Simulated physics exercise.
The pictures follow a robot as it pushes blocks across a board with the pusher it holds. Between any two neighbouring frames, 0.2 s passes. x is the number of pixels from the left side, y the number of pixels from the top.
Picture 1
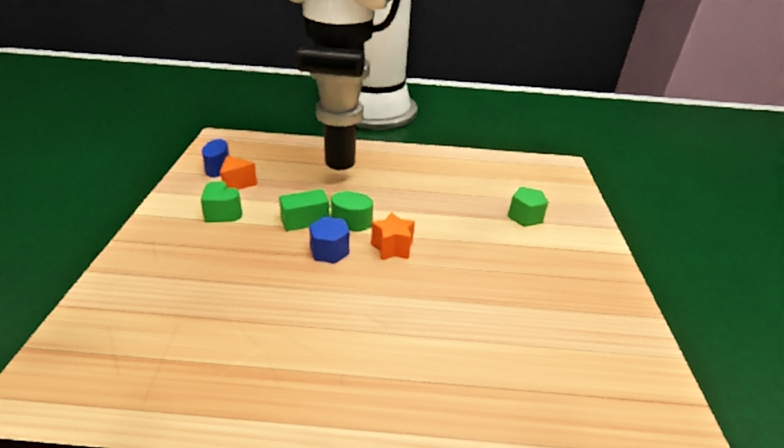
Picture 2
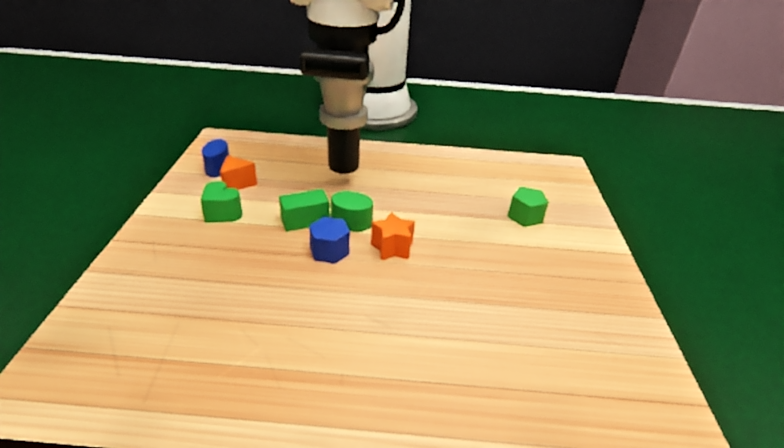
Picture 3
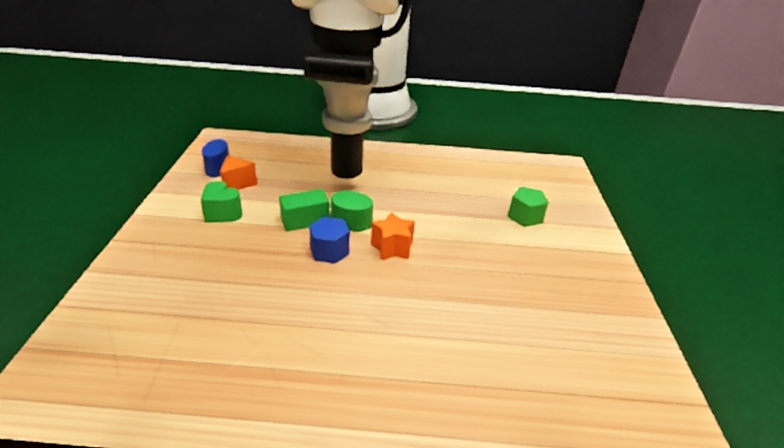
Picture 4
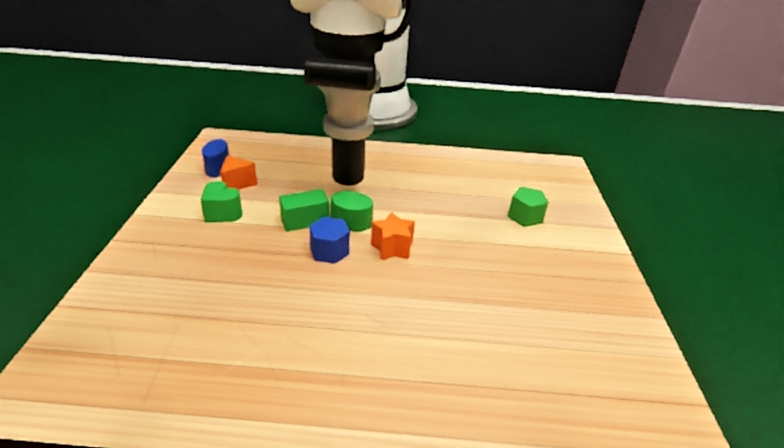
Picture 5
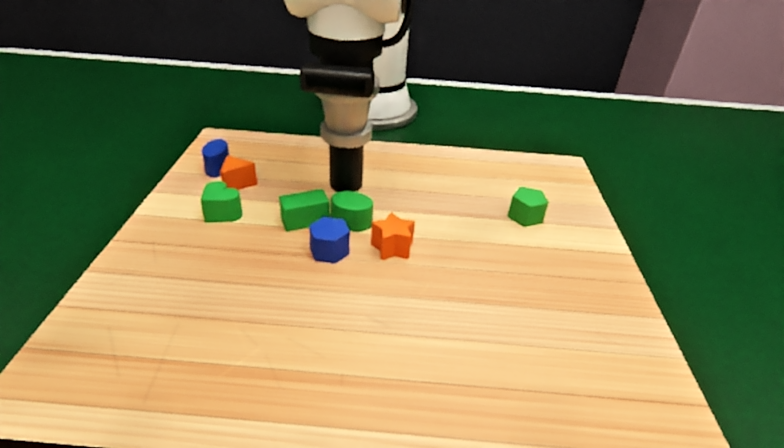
On a wooden board, a robot arm's black tip moves slightly closer to motionless coloured blocks.
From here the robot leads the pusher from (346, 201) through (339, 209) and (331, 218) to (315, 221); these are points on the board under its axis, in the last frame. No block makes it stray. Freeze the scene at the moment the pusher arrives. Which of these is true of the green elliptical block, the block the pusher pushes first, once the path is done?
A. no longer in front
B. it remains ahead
Choice A: No longer in front.
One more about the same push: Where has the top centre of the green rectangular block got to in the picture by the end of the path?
I expect it at (274, 210).
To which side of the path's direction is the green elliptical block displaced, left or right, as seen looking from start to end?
Left-hand side.
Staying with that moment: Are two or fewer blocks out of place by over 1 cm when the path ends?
My answer is yes.
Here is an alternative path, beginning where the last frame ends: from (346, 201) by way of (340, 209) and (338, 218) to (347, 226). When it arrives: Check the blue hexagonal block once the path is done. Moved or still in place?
Answer: Moved.
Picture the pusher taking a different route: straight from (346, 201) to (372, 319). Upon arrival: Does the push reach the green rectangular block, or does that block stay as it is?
It will be resting on its spot.
On the path given first. Halfway along, pusher (335, 199); green rectangular block (296, 203); green elliptical block (352, 209), turned 35° anticlockwise.
At the end, pusher (314, 205); green rectangular block (274, 210); blue hexagonal block (329, 231), turned 10° clockwise; green elliptical block (352, 211), turned 50° anticlockwise; orange star in place.
